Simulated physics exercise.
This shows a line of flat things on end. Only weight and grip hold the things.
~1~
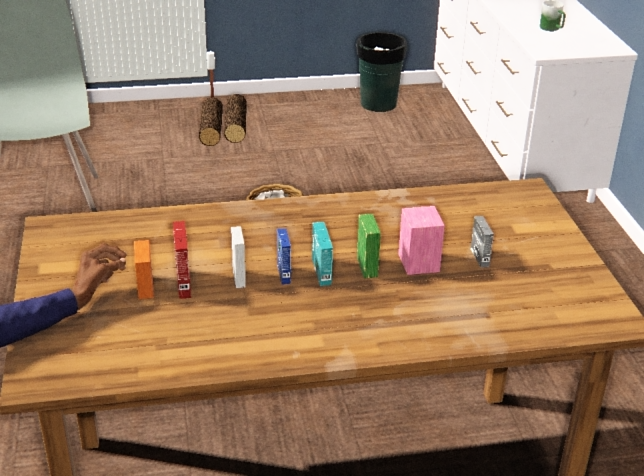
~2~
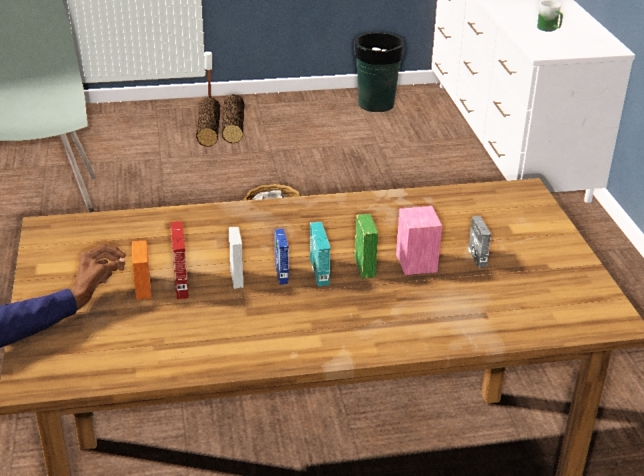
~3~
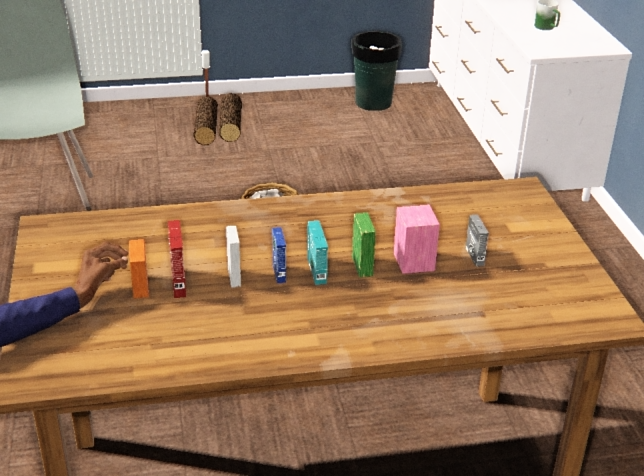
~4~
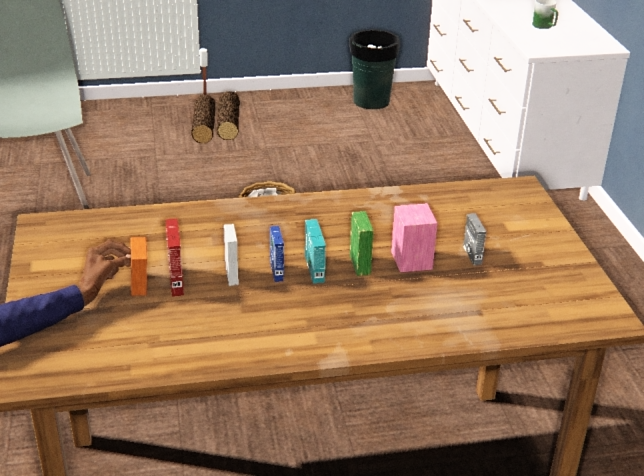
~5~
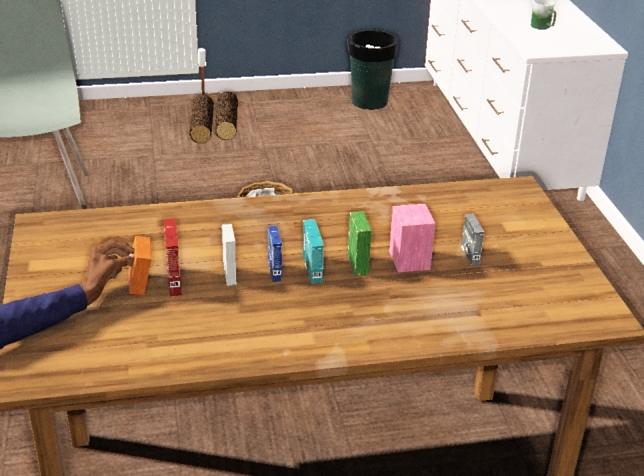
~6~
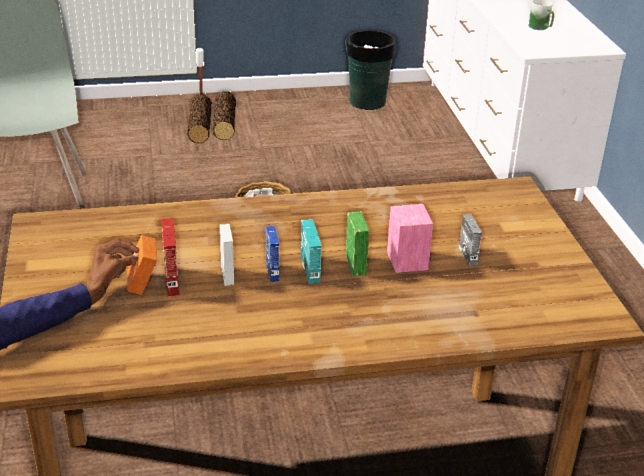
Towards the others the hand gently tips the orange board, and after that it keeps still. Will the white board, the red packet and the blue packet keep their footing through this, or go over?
My prediction: The white board falls; the red packet falls; the blue packet falls.
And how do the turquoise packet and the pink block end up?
Result - turquoise packet down, pink block up.
Then, 0.40 s later than the last frame, orange board 64° over; red packet tilted by 47° near (195, 259).
Then, 0.60 s later than the last frame, orange board 71° over; red packet on its side near (206, 269); white board tilted by 74° near (258, 265); blue packet tilted by 53° near (297, 257).
Then, 0.70 s later than the last frame, orange board 71° over; red packet on its side near (207, 269); white board on its side near (258, 266); blue packet tilted by 67° near (302, 260).
When it is over, lying over on the table, turquoise packet, blue packet, red packet and white board; left askew, green block; pink block as before. End places, in pixels of the last picture, white board near (258, 266), red packet near (207, 269).
